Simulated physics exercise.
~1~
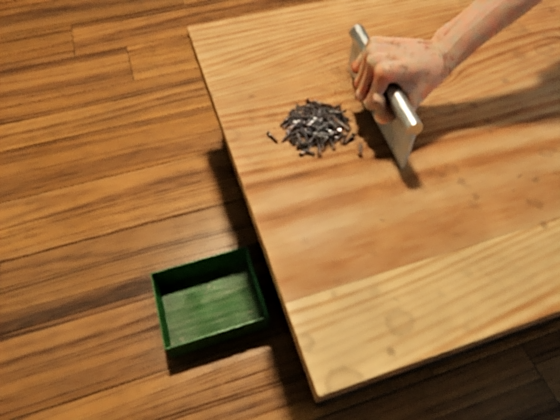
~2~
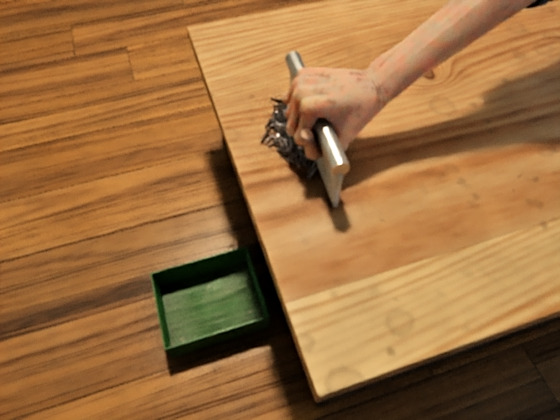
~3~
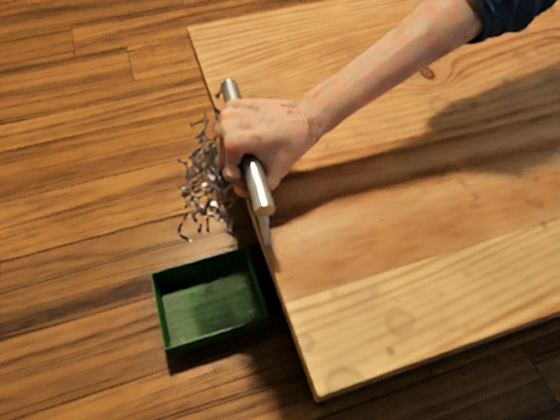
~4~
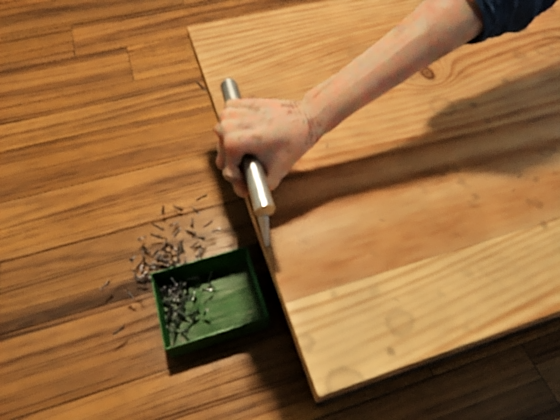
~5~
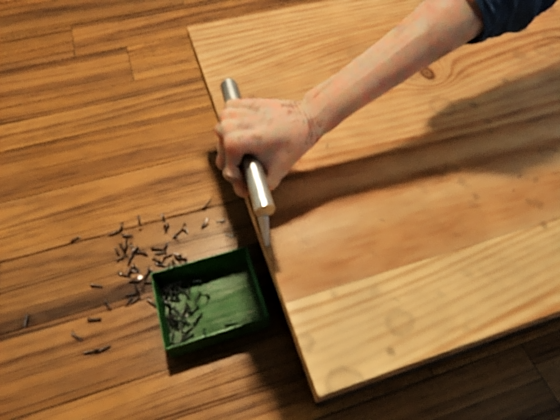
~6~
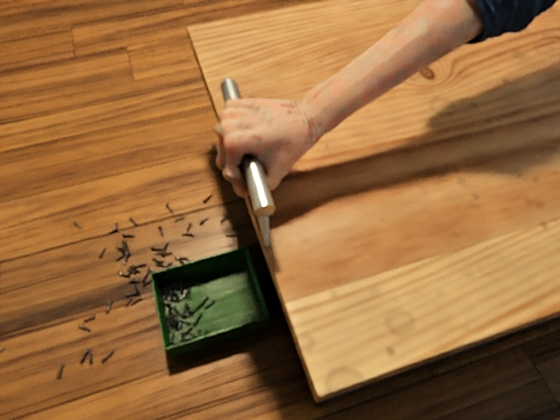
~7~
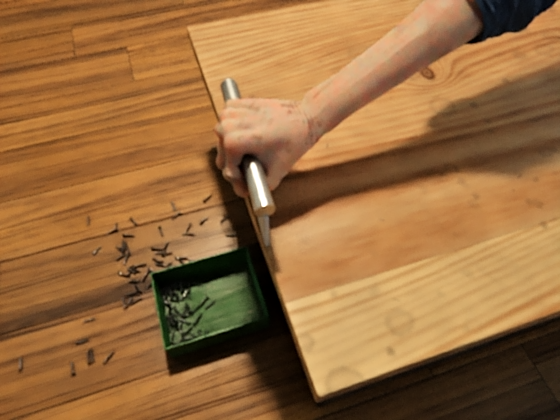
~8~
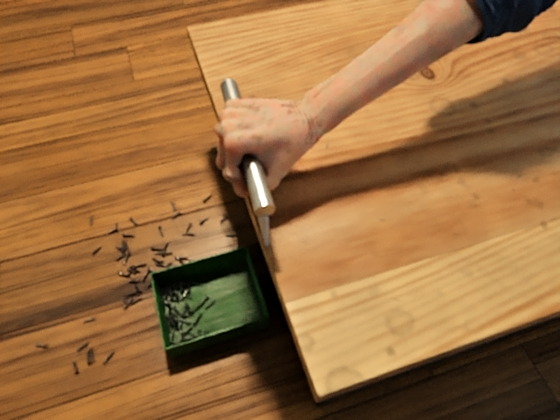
On a wide plank floor, a pale wooden board sits raised above a green tin resting beside its left edge. A hand grips a metal scraper next to a small heap of dark screws on the board. The hand pushes the scraper left and slightly toward the viewer, driving the heap to the edge, where it stops. The screws spill over the side and drop in a loose shower, some landing in the tin and others scattering across the floor. At the end, the hand holds still, with screws lying both inside the tin and on the planks around it.
